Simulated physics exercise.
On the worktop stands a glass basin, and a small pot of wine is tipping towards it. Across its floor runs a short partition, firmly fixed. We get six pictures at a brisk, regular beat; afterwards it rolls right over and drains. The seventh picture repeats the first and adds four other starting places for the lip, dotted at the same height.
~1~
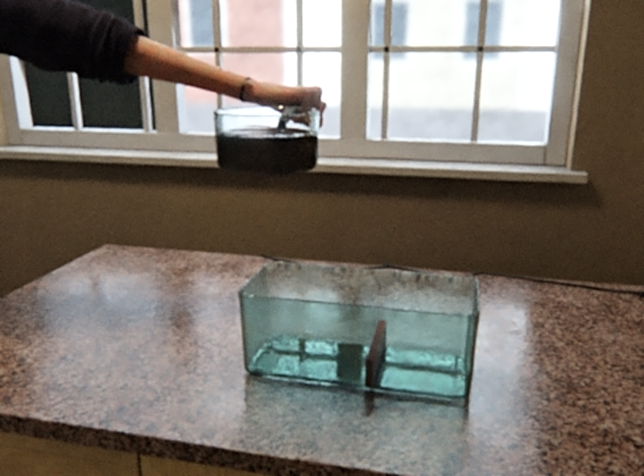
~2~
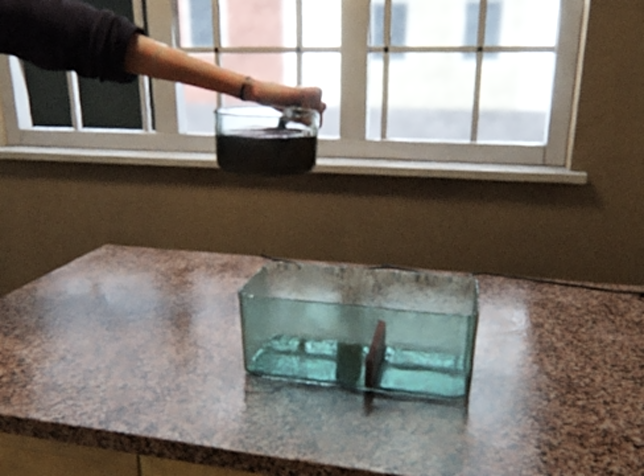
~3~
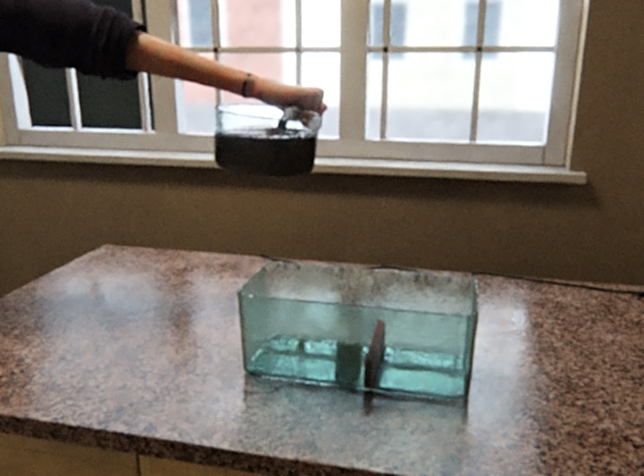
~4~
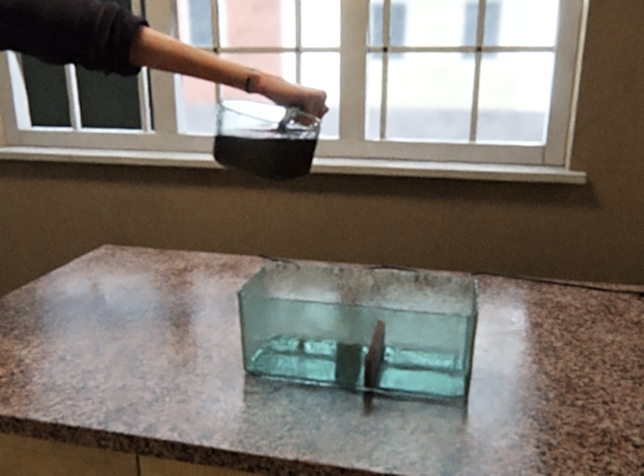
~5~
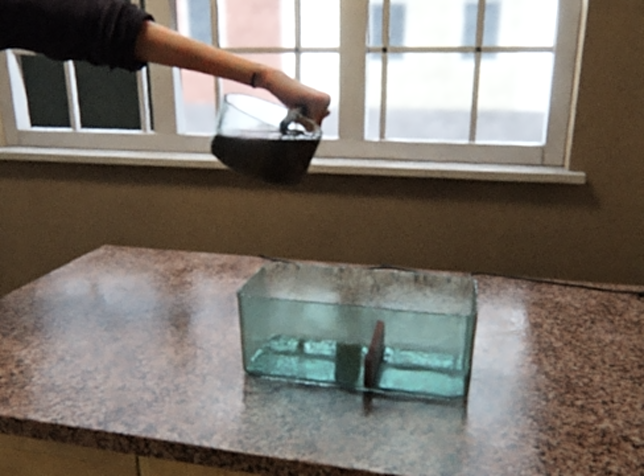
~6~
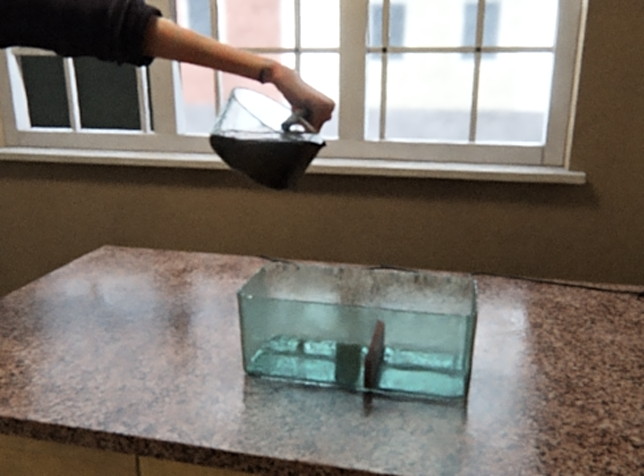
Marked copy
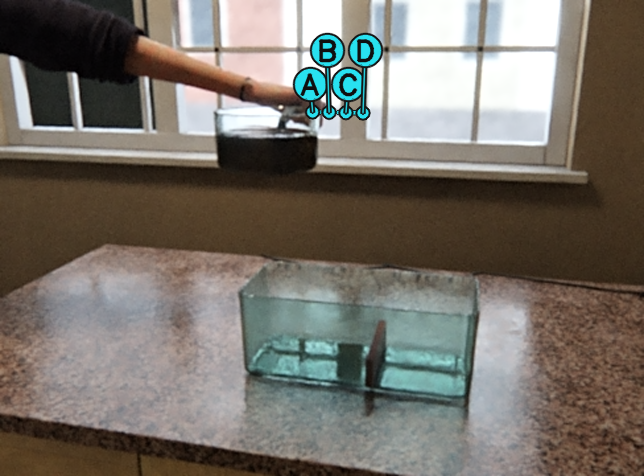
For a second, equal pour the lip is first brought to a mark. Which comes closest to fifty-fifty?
B beats the others.
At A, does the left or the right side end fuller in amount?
More ends on the left.
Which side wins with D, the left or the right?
The right one.
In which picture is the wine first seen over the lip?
In picture 6.
In cyan, A at (312, 112); B at (329, 112); C at (345, 112); D at (362, 113).
For dot A, about 67 % ends left of the wall and 32 % right of it.
For dot B, about 44 % ends left of the wall and 55 % right of it.
For dot C, about 28 % ends left of the wall and 71 % right of it.
For dot D, about 13 % ends left of the wall and 86 % right of it.
